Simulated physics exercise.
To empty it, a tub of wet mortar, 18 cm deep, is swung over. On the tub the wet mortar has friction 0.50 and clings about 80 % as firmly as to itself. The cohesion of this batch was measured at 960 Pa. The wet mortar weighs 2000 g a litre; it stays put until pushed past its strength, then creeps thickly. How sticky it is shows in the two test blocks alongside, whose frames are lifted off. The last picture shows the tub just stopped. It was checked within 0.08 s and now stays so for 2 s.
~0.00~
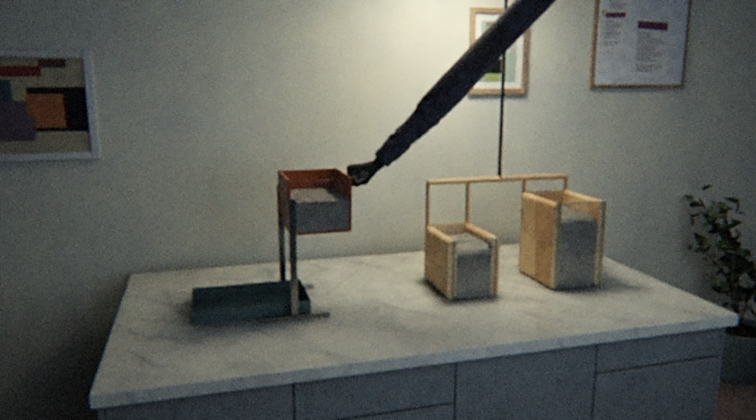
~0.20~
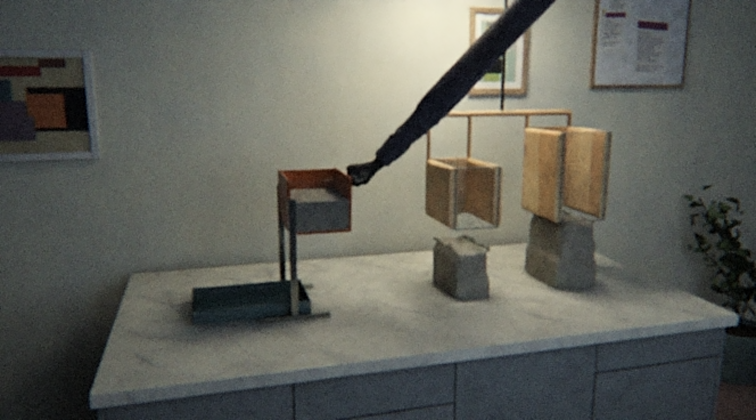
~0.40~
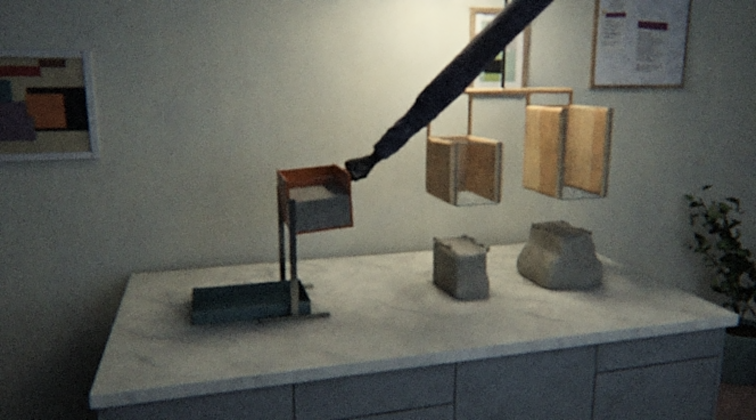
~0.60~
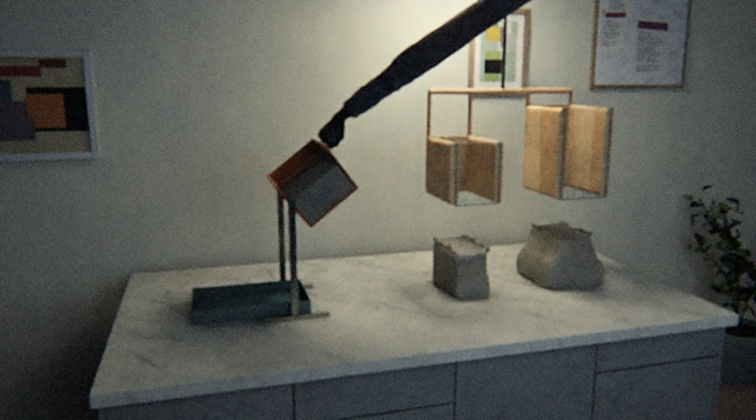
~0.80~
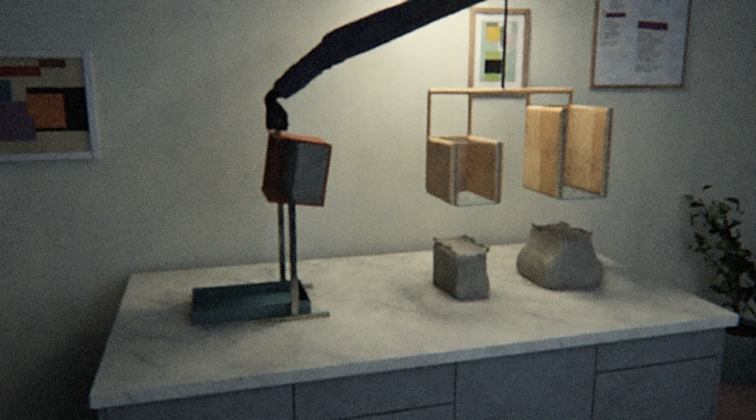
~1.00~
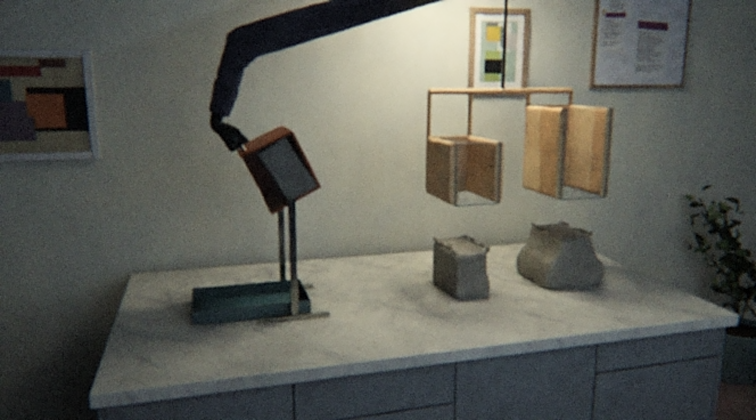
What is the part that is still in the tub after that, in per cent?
It comes to some 10 %.
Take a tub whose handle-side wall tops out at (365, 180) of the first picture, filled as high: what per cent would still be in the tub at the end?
Then about 8 %.
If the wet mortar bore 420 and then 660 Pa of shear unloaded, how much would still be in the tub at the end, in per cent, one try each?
In that order: 20 %, 8 %.
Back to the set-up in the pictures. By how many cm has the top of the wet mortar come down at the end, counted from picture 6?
Roughly 14 cm.
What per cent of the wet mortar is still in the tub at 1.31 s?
About 35 %.
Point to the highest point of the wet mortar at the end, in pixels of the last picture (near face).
At about (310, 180).
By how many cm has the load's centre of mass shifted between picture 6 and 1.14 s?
Some 8 cm.
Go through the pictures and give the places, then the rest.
Handle-side rim at (349, 179), tilt 0 degrees; highest point of the wet mortar at (316, 201); test blocks 19 cm, 29 cm high (left to right), in the first frame.
Handle-side rim at (349, 179), tilt 0 degrees; highest point of the wet mortar at (316, 201); test blocks 18 cm, 26 cm high (left to right), in the second frame.
Handle-side rim at (348, 174), tilt 4 degrees; highest point of the wet mortar at (345, 195); test blocks 18 cm, 22 cm high (left to right), in the third frame.
Handle-side rim at (324, 147), tilt 38 degrees; highest point of the wet mortar at (335, 166); test blocks 18 cm, 21 cm high (left to right), in the fourth frame.
Handle-side rim at (277, 139), tilt 81 degrees; highest point of the wet mortar at (302, 144); test blocks 18 cm, 21 cm high (left to right), in the fifth frame.
Handle-side rim at (242, 158), tilt 115 degrees; highest point of the wet mortar at (286, 139); test blocks 18 cm, 21 cm high (left to right), in the sixth frame.
By 1.14 s, the tub is at 116 degrees and holds 88 %.
By 1.31 s, the tub is at 116 degrees and holds 34 %.
By 1.48 s, the tub is at 116 degrees and holds 10 %.
By 1.65 s, the tub is at 116 degrees and holds 10 %.
By 3.00 s, at the end, the tub is at 116 degrees and holds 10 %.
